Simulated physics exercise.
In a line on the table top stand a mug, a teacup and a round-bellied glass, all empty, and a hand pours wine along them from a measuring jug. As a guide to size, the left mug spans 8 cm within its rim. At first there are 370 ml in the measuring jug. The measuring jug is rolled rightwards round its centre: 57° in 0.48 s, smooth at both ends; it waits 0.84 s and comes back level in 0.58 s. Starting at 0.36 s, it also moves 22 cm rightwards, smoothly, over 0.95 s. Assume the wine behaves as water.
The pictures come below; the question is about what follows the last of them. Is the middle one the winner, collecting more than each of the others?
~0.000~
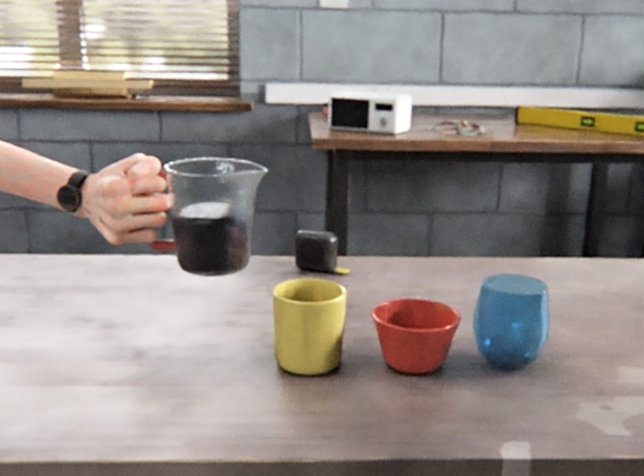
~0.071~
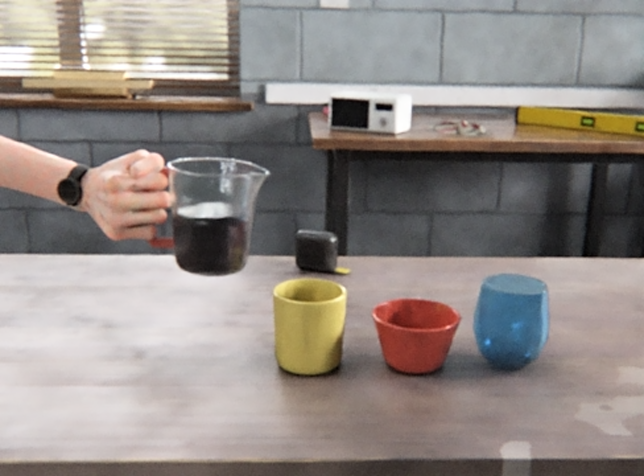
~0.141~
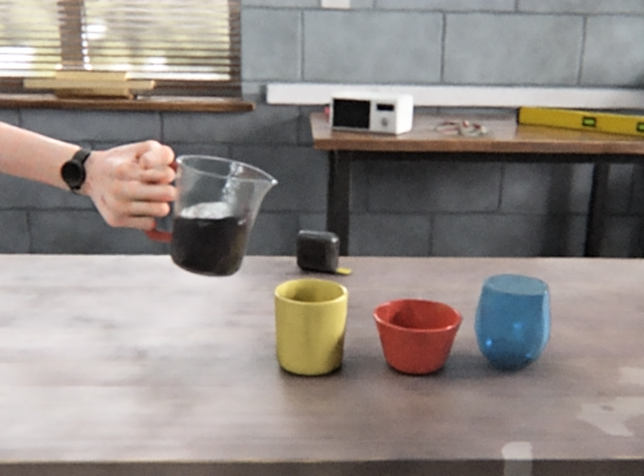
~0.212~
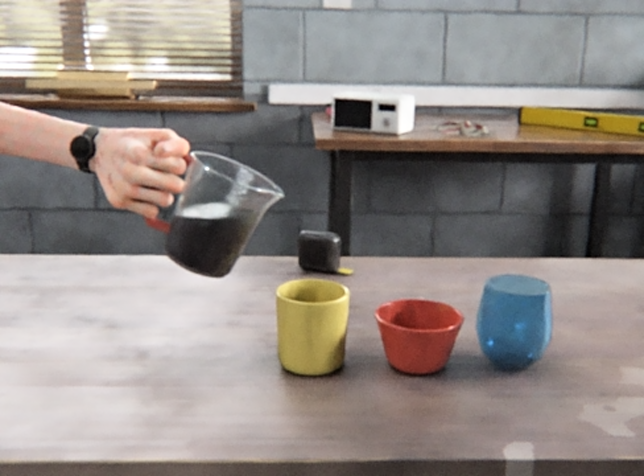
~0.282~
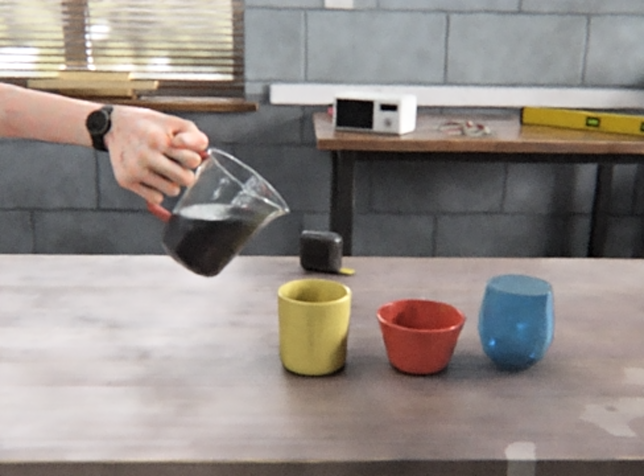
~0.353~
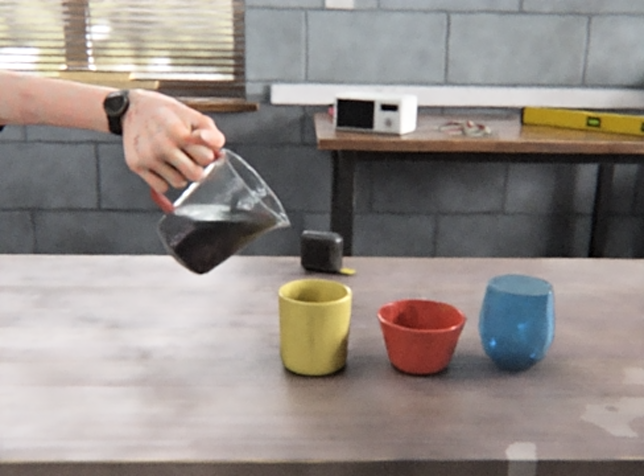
Looks like the final container wins.
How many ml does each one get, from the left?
You'd find around 10 ml on the left, around 20 ml in the middle and around 60 ml on the right.
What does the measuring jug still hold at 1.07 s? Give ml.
Roughly 300 ml is still in there.
By 0.76 s the tilt is 57° and from the left they hold 10 ml, 0 ml, 0 ml, the measuring jug 345 ml, and 0 ml is on the table top.
By 1.07 s the tilt is 57° and from the left they hold 10 ml, 20 ml, 0 ml, the measuring jug 305 ml, and 5 ml is on the table top.
By 1.38 s the tilt is 55° and from the left they hold 10 ml, 20 ml, 45 ml, the measuring jug 245 ml, and 35 ml is on the table top.
By 1.73 s the tilt is 12° and from the left they hold 10 ml, 20 ml, 65 ml, the measuring jug 240 ml, and 40 ml is on the table top.
At rest from the left they hold 10 ml, 20 ml, 65 ml, the measuring jug 240 ml, and 40 ml is on the table top.
